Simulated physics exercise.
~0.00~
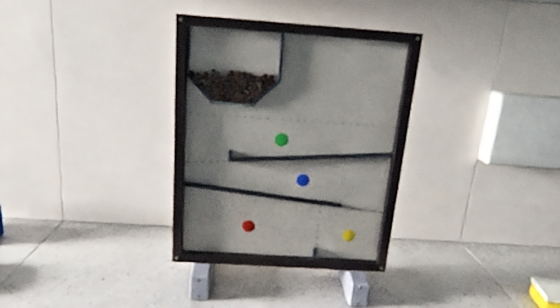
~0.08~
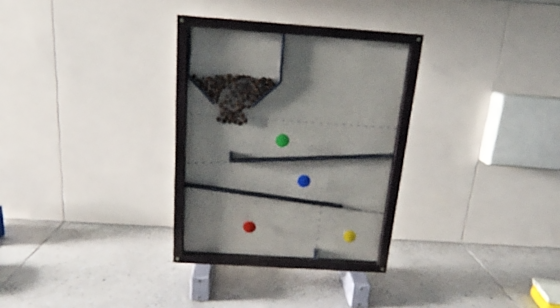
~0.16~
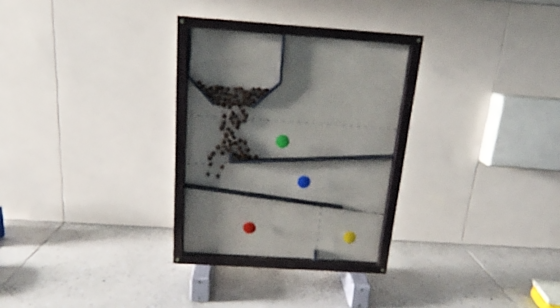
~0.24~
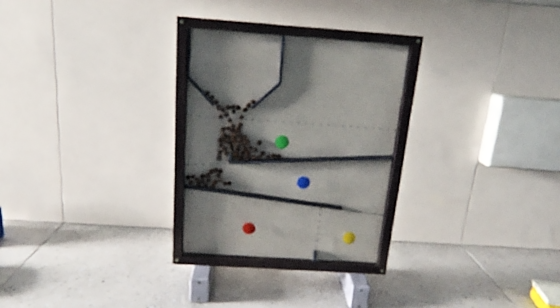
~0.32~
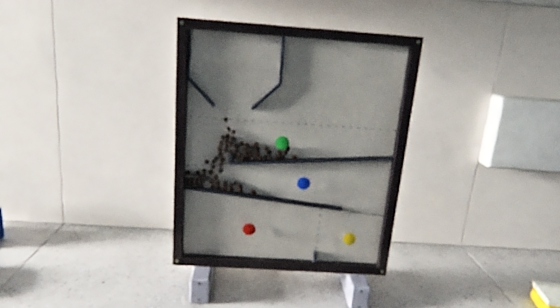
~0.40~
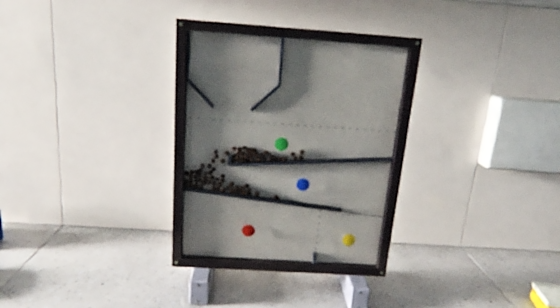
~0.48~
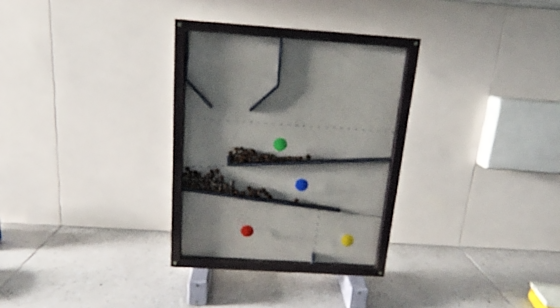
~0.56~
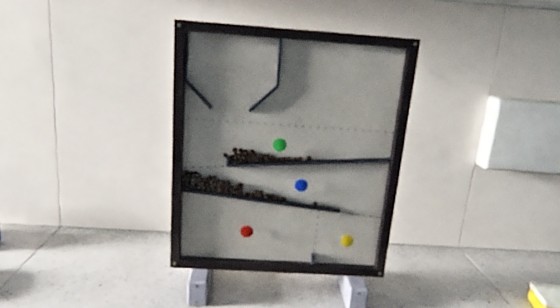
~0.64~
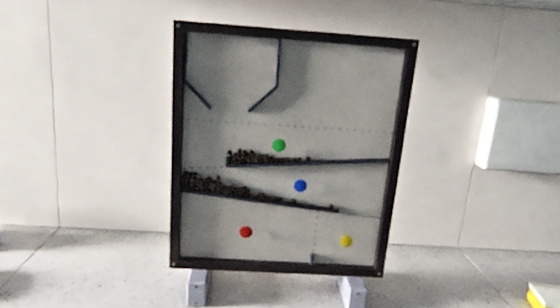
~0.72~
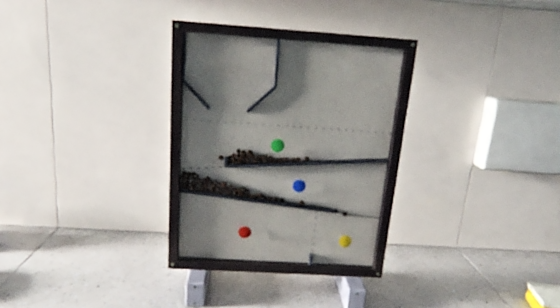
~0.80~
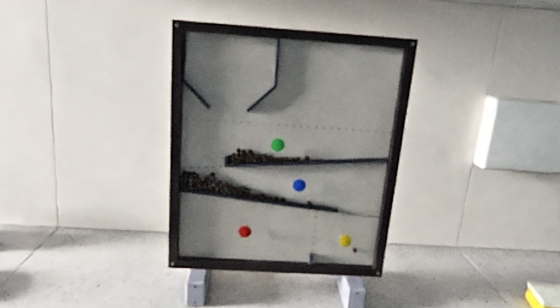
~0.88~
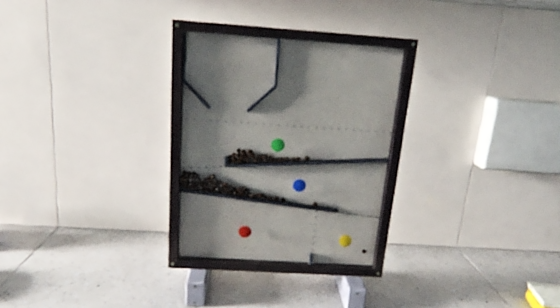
On a pale counter against a light panelled wall, seen from the front by a slightly swaying camera, stands a dark-framed, clear-faced box on two grey feet. Dark round pills fill a hopper at its upper left, above sloping ledges and green, blue, red and yellow stickers. The hopper's bottom opens and the pills pour down, striking the upper ledge's left end. Some pile there below the green sticker, while others spill onto the lower ledge and spread rightward. The hopper empties and the heaps settle, the lower one larger, with a lone pill at the bottom right.
